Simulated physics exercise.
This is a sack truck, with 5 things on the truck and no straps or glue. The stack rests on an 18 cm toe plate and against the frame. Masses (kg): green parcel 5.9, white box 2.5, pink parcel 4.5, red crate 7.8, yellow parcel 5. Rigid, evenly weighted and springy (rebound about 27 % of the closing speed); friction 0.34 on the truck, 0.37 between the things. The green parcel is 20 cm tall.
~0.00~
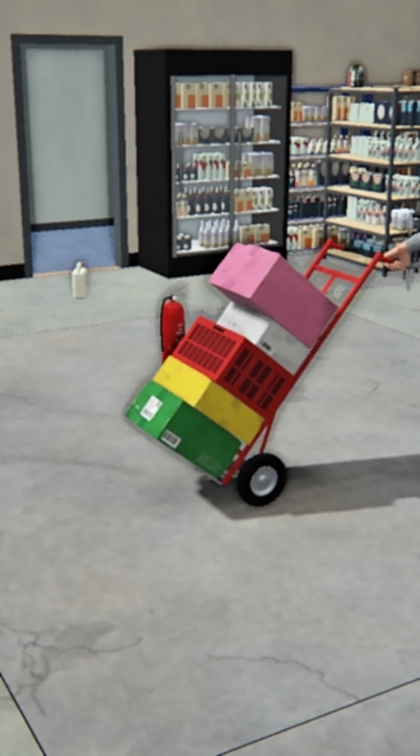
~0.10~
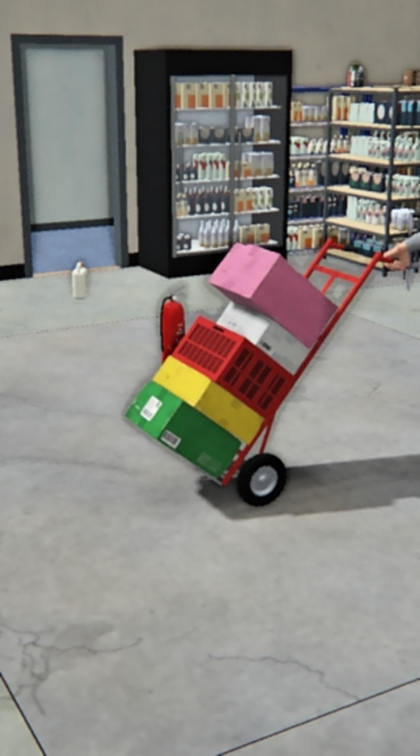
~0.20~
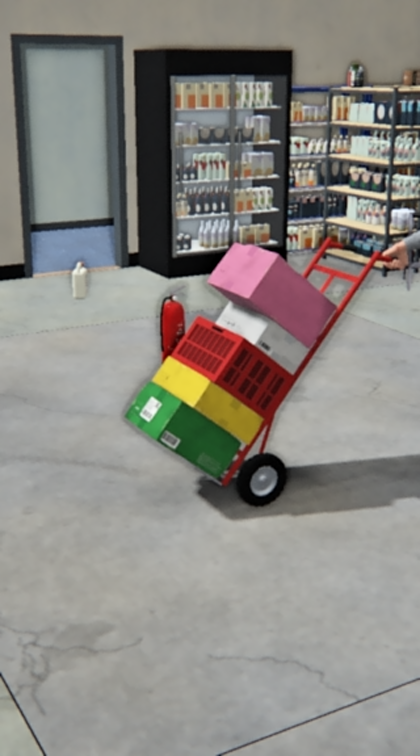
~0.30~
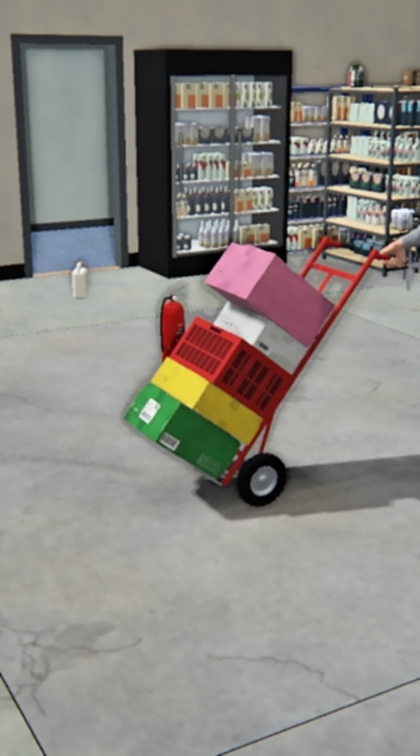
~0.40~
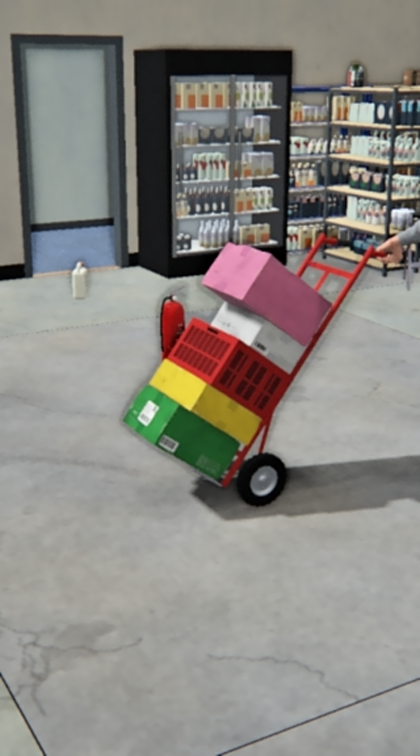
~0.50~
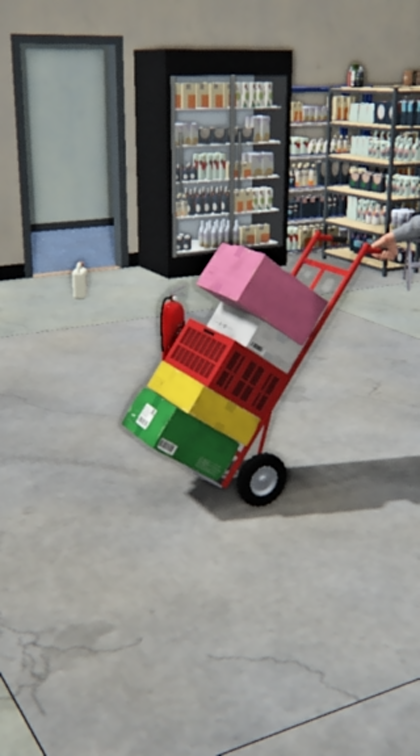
A red sack truck stacked with five boxes and crates, green at the bottom and pink on top, slowly tilted slightly more upright as a hand at the right held its handle.
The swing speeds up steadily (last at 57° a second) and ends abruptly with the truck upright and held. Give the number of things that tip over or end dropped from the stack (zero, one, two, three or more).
Lost: One.
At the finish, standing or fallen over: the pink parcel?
The pink parcel falls over.
After 1.30 s, truck 7° back.
After 1.60 s, truck upright; white box 6° off its base near (168, 360); green parcel 3° off its base near (169, 477); pink parcel 7° off its base.
After 2.20 s, truck upright; pink parcel now dropped from the stack; white box moved 7 cm near (168, 362); red crate moved 5 cm.
After 2.70 s, truck upright; white box 3° off its base near (167, 362); green parcel 3° off its base near (169, 477); red crate 3° off its base.
In the end (3.8 s), dropped from the stack, pink parcel; the other 4 under 10 cm from the start. At the end, from the last picture's camera, green parcel near (169, 477), white box near (166, 362).
